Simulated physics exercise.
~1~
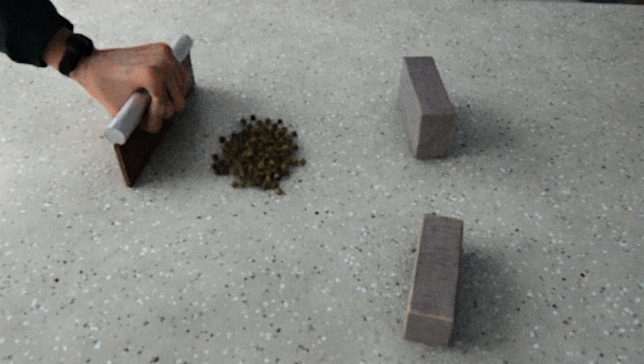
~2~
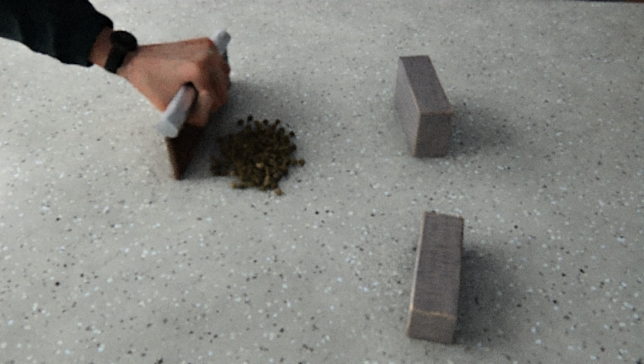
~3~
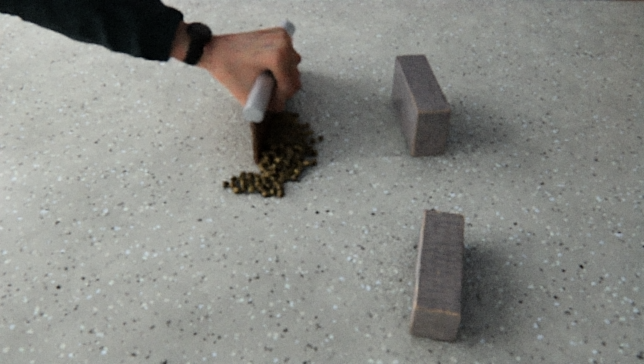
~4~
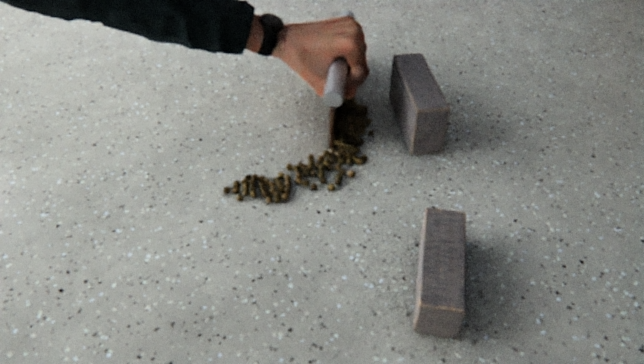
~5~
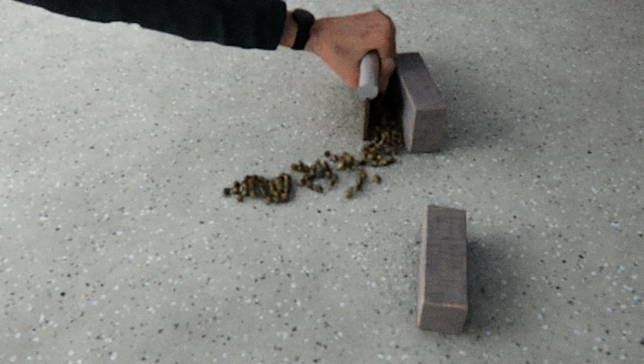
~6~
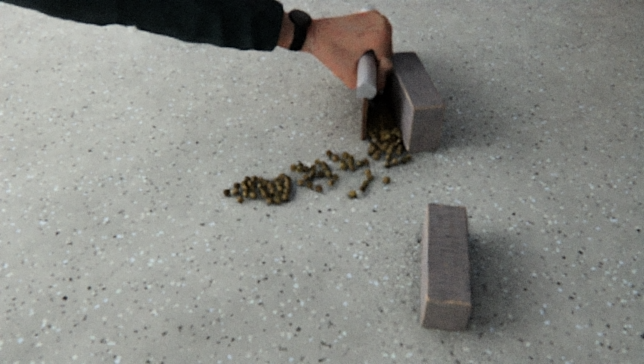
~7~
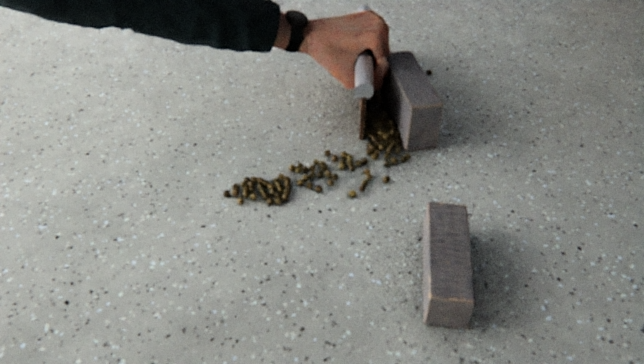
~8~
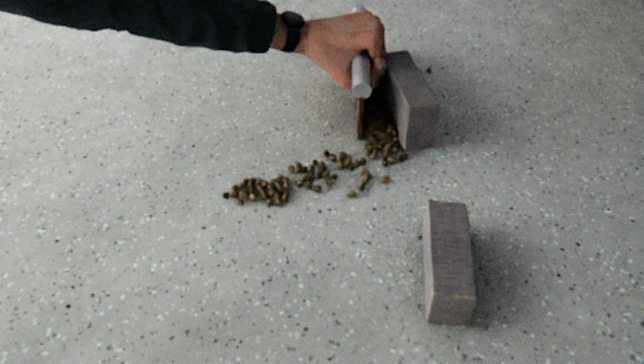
Hand with a scraper pushing a pile of lentils rightwards, leaving a trail, then stopping against the far of two blocks.
